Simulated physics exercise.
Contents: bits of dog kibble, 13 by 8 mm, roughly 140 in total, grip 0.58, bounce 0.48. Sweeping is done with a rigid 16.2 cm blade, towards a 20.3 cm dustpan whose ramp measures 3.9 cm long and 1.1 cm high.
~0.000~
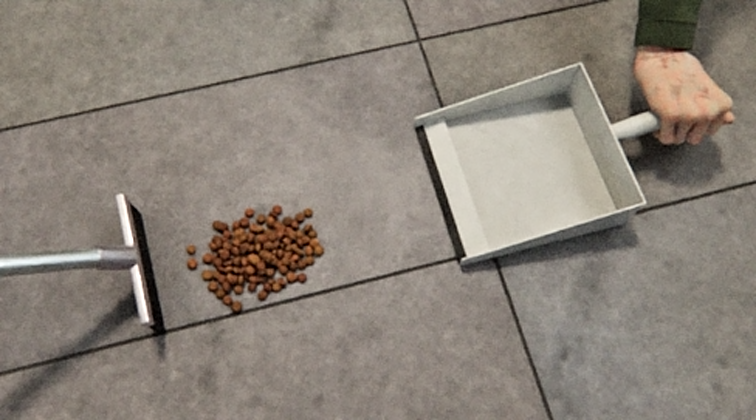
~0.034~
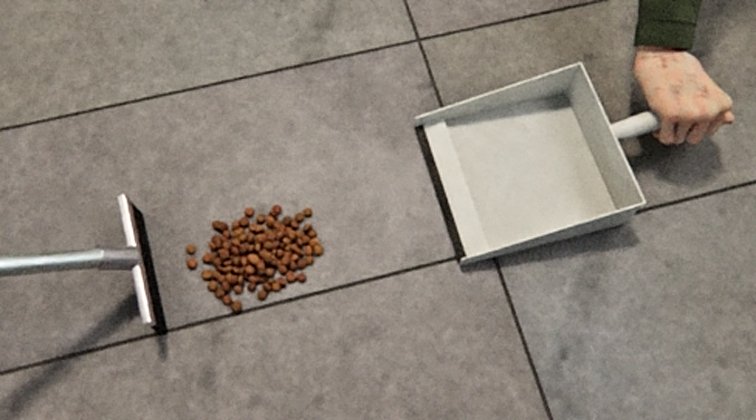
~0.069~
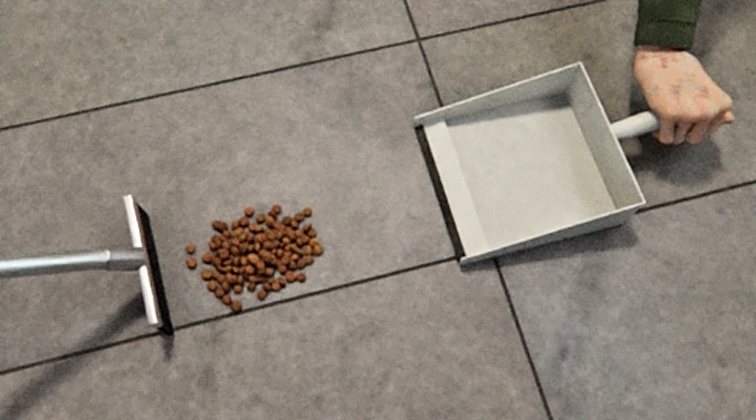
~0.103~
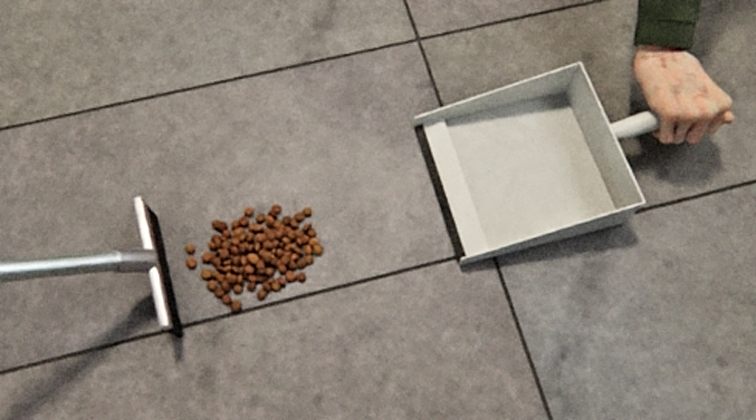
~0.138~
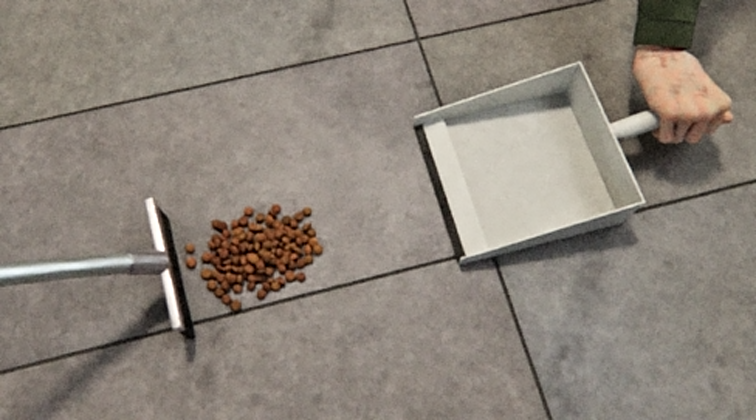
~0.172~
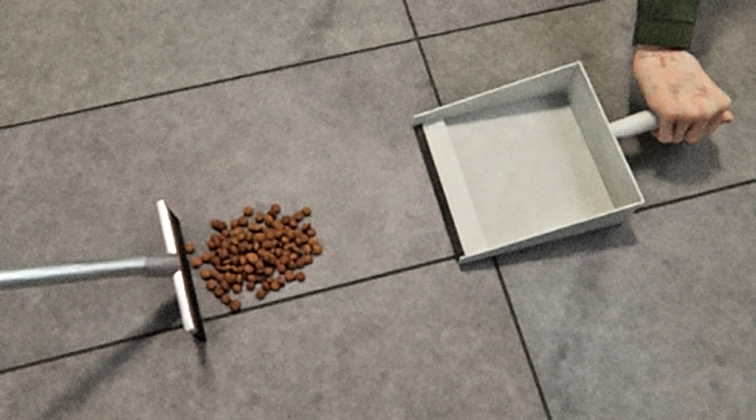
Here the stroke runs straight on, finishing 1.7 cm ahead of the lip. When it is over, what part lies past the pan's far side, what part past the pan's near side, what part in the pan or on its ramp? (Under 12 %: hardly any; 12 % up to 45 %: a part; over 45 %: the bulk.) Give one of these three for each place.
Past the pan's far side: Hardly any; past the pan's near side: A part; in the pan or on its ramp: Hardly any.
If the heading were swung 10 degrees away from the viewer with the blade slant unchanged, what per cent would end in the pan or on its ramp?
Around 15 %.
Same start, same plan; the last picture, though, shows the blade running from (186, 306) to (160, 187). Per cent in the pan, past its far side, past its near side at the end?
Pan: 40, far side: 0, near side: 0.
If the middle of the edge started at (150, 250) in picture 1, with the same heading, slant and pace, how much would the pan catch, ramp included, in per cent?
5 %.
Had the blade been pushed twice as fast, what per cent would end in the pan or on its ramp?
I'd put it at roughly 0 per cent.
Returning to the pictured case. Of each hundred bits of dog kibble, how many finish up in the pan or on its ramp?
About 0 per cent.
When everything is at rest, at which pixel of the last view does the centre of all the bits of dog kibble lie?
At about (378, 235).
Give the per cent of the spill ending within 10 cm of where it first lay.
The figure is some 45 percent.
After 0.55 s, middle of the blade 18 cm from the lip; 0 % over the lip, far side 0 %, near side 10 %.
Then, at 0.80 s, middle of the blade 8 cm from the lip; 0 % over the lip, far side 0 %, near side 30 %.
After 1.16 s, middle of the blade 2 cm from the lip; 0 % over the lip, far side 0 %, near side 35 %.
At rest (1.5 s), far side 0 %, near side 35 %, pan 0 %, in front of the lip or behind the blade 65 %.
